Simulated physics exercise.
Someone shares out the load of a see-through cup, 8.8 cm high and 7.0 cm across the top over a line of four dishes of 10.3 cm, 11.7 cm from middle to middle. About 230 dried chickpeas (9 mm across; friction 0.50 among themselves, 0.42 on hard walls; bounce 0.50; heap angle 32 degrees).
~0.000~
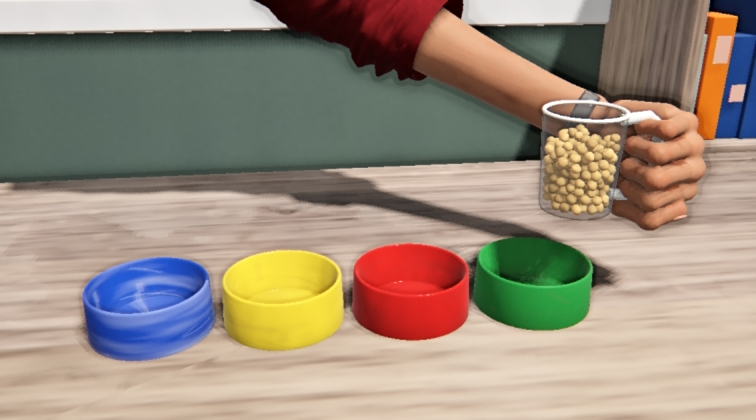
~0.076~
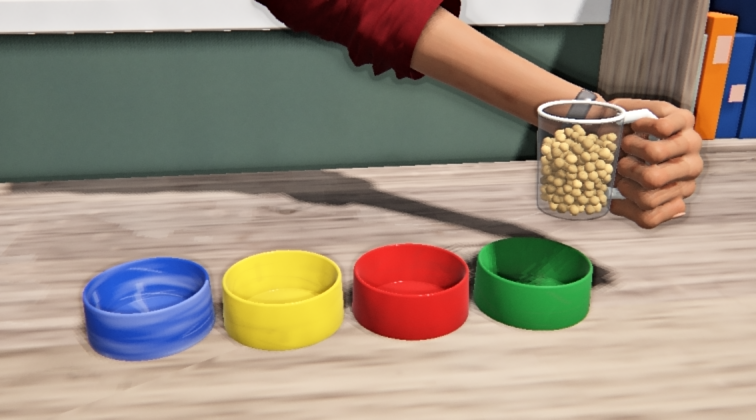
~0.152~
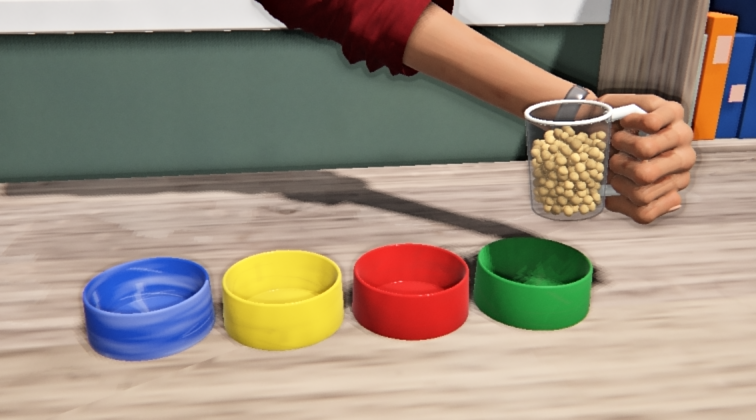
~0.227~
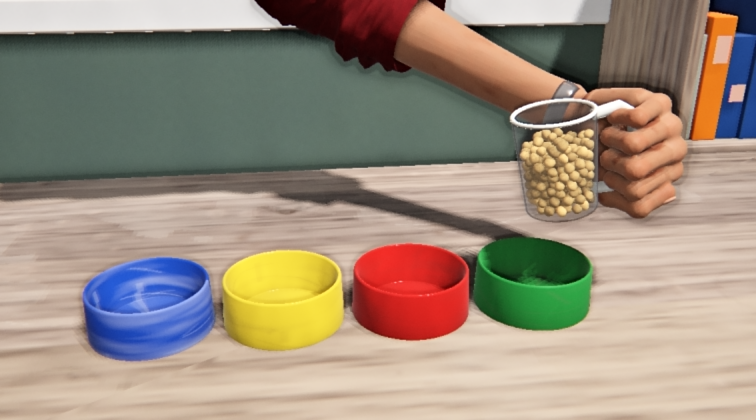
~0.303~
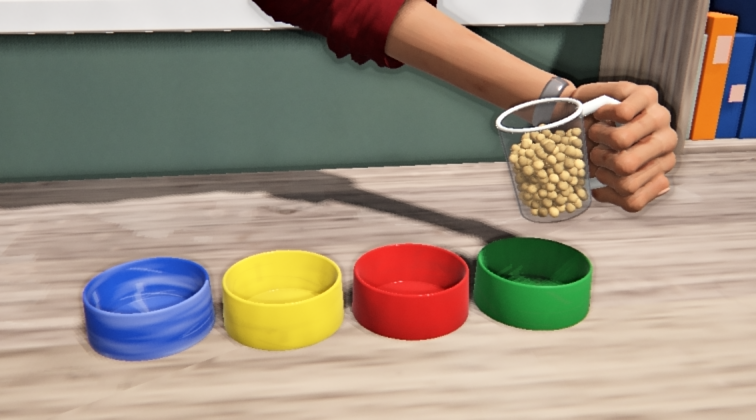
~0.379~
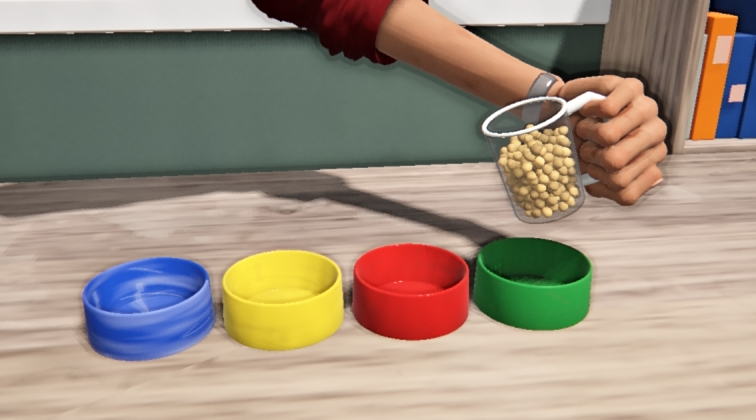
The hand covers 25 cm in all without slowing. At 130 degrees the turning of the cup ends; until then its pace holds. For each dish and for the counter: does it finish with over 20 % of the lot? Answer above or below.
Red dish: Below; blue dish: Below; green dish: Below; yellow dish: Above; on the counter: Below.
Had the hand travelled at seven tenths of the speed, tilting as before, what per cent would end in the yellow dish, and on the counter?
Yellow 60; counter 30.
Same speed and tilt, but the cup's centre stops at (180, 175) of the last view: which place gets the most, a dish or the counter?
The winner: Yellow.
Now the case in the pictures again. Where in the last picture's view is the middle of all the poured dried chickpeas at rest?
Near (268, 301).
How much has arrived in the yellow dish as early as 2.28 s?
Near 95 per cent so far.
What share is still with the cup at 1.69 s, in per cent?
Roughly 95 per cent.
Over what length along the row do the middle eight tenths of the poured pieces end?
Some 6 cm.
After 1.17 s, tilt 72 degrees; cup holds 100 %.
Then, at 1.69 s, tilt 106 degrees; cup holds 95 %, yellow 5 %.
After 2.28 s, tilt 130 degrees; cup holds 0 %, yellow 95 %.
In the end, at 2.8 s, red 0 %, blue 0 %, green 0 %, yellow 95 %, counter 5 %.
